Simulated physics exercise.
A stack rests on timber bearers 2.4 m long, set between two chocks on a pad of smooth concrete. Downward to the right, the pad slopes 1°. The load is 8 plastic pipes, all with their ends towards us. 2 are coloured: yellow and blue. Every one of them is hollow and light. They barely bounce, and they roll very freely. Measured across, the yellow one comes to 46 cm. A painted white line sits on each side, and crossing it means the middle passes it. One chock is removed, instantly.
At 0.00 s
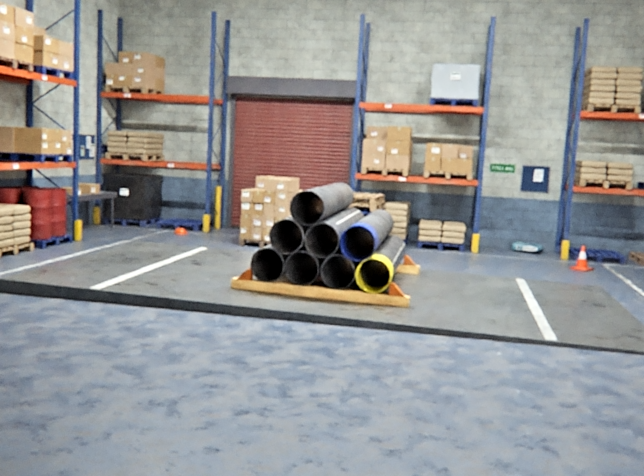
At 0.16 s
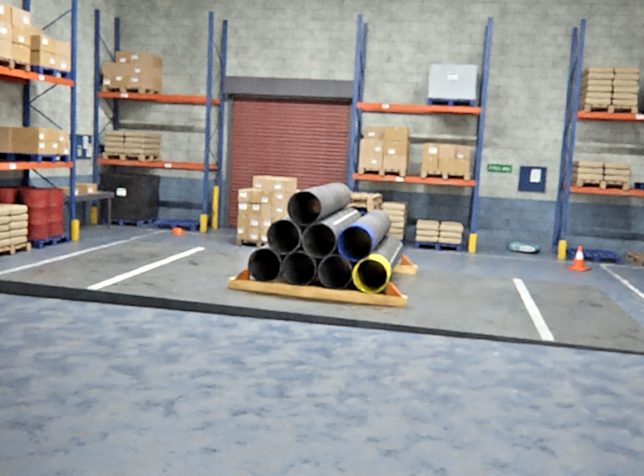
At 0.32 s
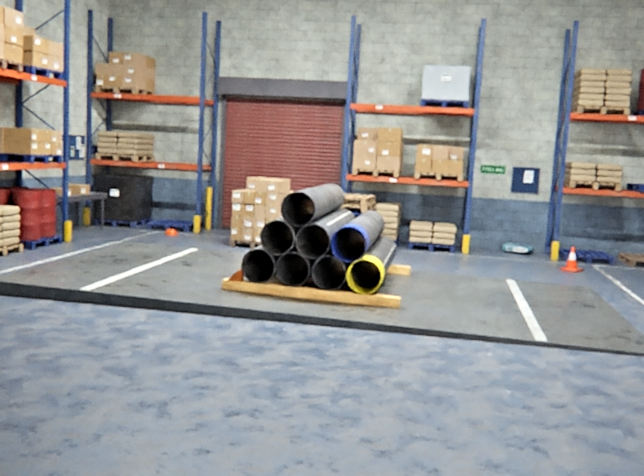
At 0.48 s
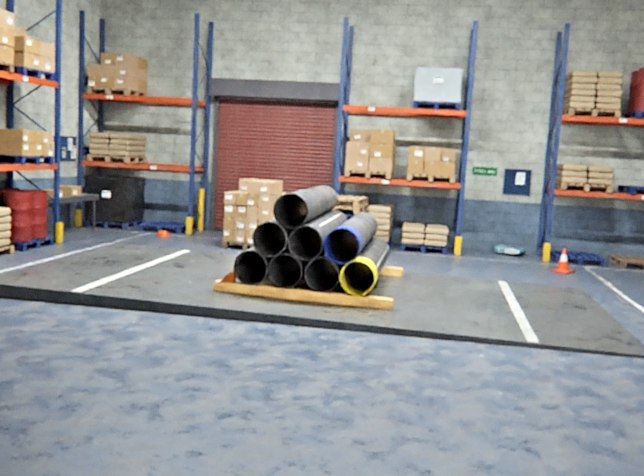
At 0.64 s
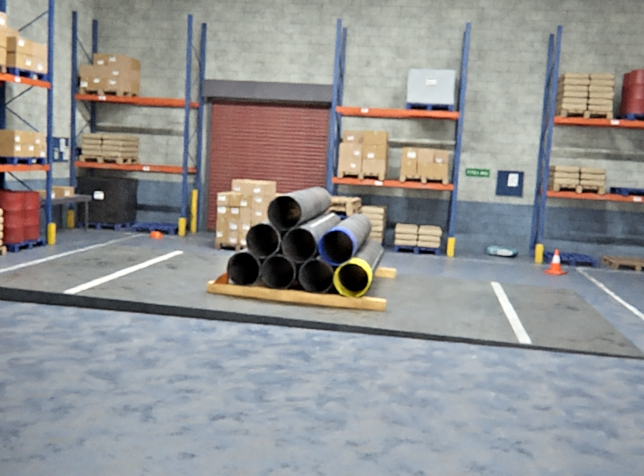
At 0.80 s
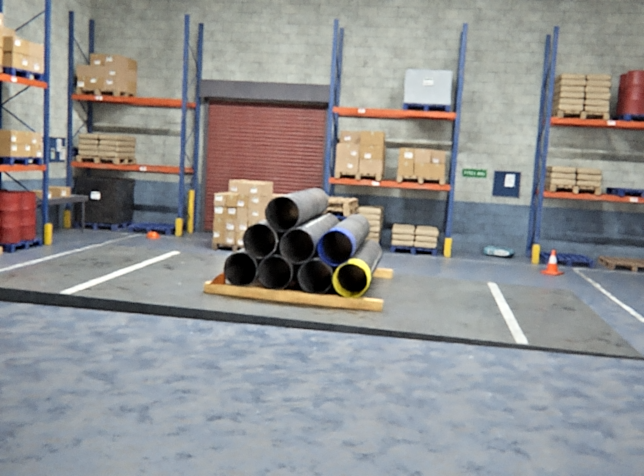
The camera drifts slightly to the right in a warehouse, facing a red shutter and tall blue-and-orange racks from across the floor. Black pipes, with one blue and one yellow at the right, lie stacked end-on upon timber between white floor lines, an orange cone farther right. As the scene slides left, the right-hand wooden wedge disappears with nobody in sight, and the pipes stay stacked without visibly rolling.
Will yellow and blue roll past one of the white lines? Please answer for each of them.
As for yellow, it makes it across a line; as for blue, it makes it across a line.
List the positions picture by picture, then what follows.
In the first picture, yellow at (373, 276), blue at (358, 243); both chocks in; lines at (125, 277) and (542, 322); the pad slopes 1° down to the right; 4 of the 8 form the bottom row.
In the second picture, yellow at (371, 276), blue at (355, 244).
In the third picture, yellow at (364, 277), blue at (349, 244); right chock gone.
In the fourth picture, yellow at (357, 278), blue at (342, 246).
In the fifth picture, yellow at (352, 280), blue at (336, 247).
In the sixth picture, yellow at (351, 280), blue at (335, 248); lines at (96, 281) and (514, 326).
After 1.4 s, yellow is on the bearers, 25 cm from the bearers' right end, rolling right; blue is up on others, 45 cm from the bearers' right end, rolling right; 0 over a line so far.
After 2.2 s, yellow is off the bearers, 135 cm short of the right line, rolling right; blue is off the bearers, 150 cm short of the right line, rolling right; 0 over a line so far.
After 3.1 s, yellow is off the bearers, 65 cm short of the right line, rolling right; blue is off the bearers, 60 cm short of the right line, rolling right; 0 over a line so far.
After 4.1 s, yellow is past the right line; blue is past the right line; 2 over a line so far.
At the end (10.9 s), yellow is past the right line; blue is past the right line; 4 over a line so far.
